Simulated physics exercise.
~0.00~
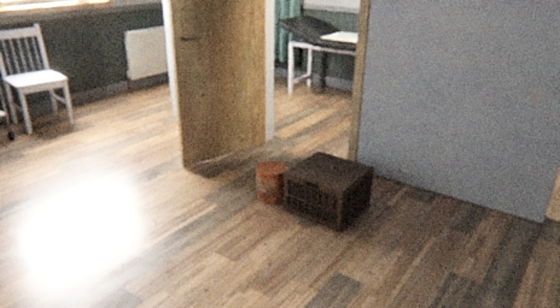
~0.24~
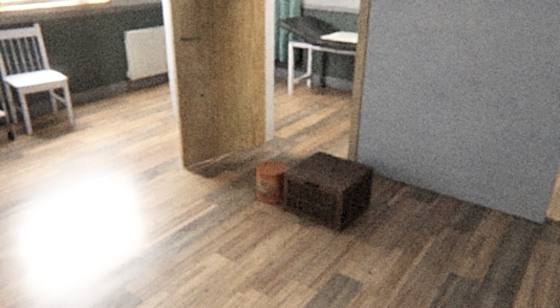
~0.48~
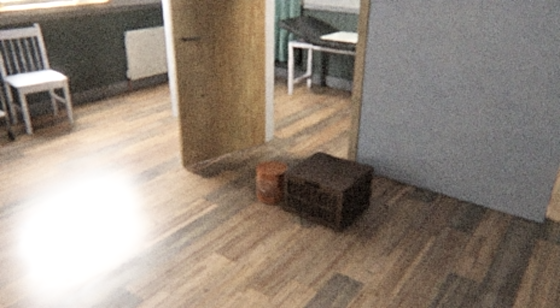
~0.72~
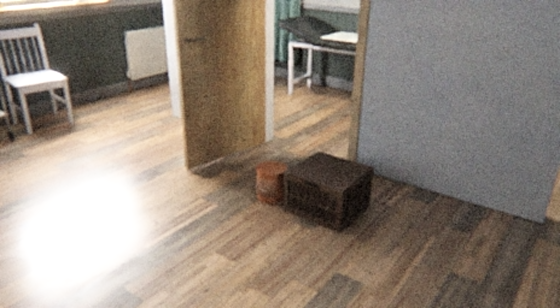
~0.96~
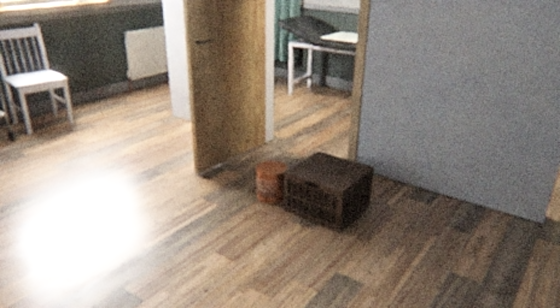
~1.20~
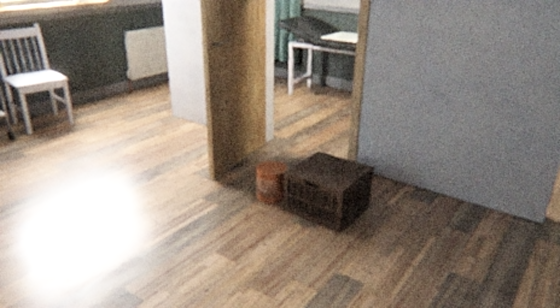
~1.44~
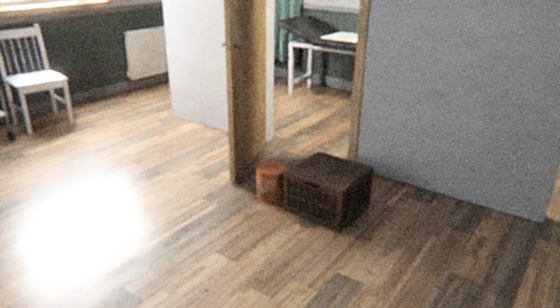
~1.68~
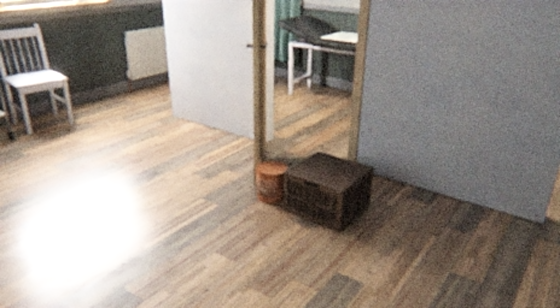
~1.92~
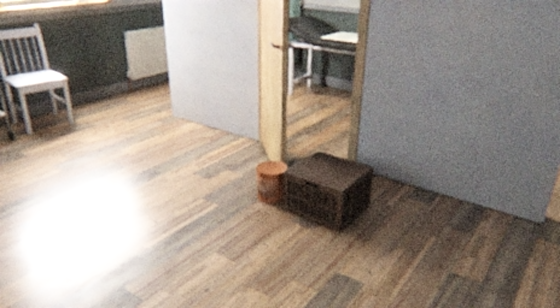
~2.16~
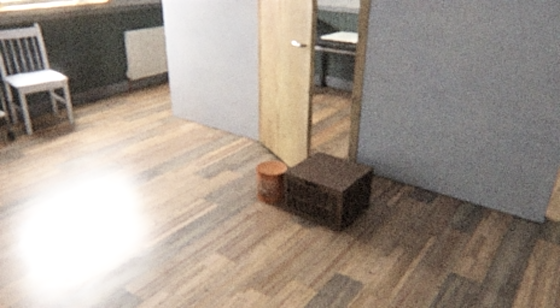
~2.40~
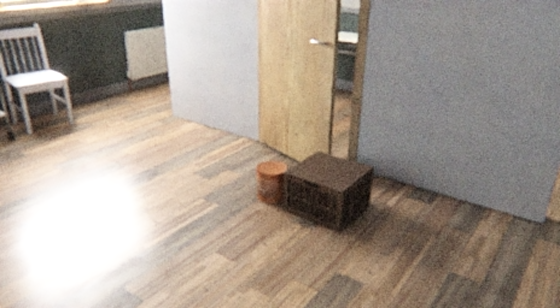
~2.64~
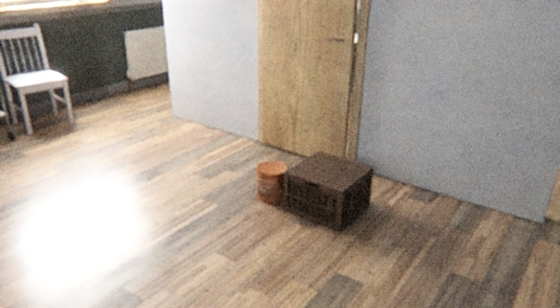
In a room with a wood plank floor, a wooden door stands wide open in a grey wall, showing a table in the space beyond. A dark brown chest and a small orange pail sit on the floor near the doorway, and a white chair stands at the far left. The door begins to swing slowly, turning edge-on as it passes behind the pail and chest. It then swings on to the right, its handle coming into view as the opening narrows. Finally the door shuts, with the chest and pail still in their places.
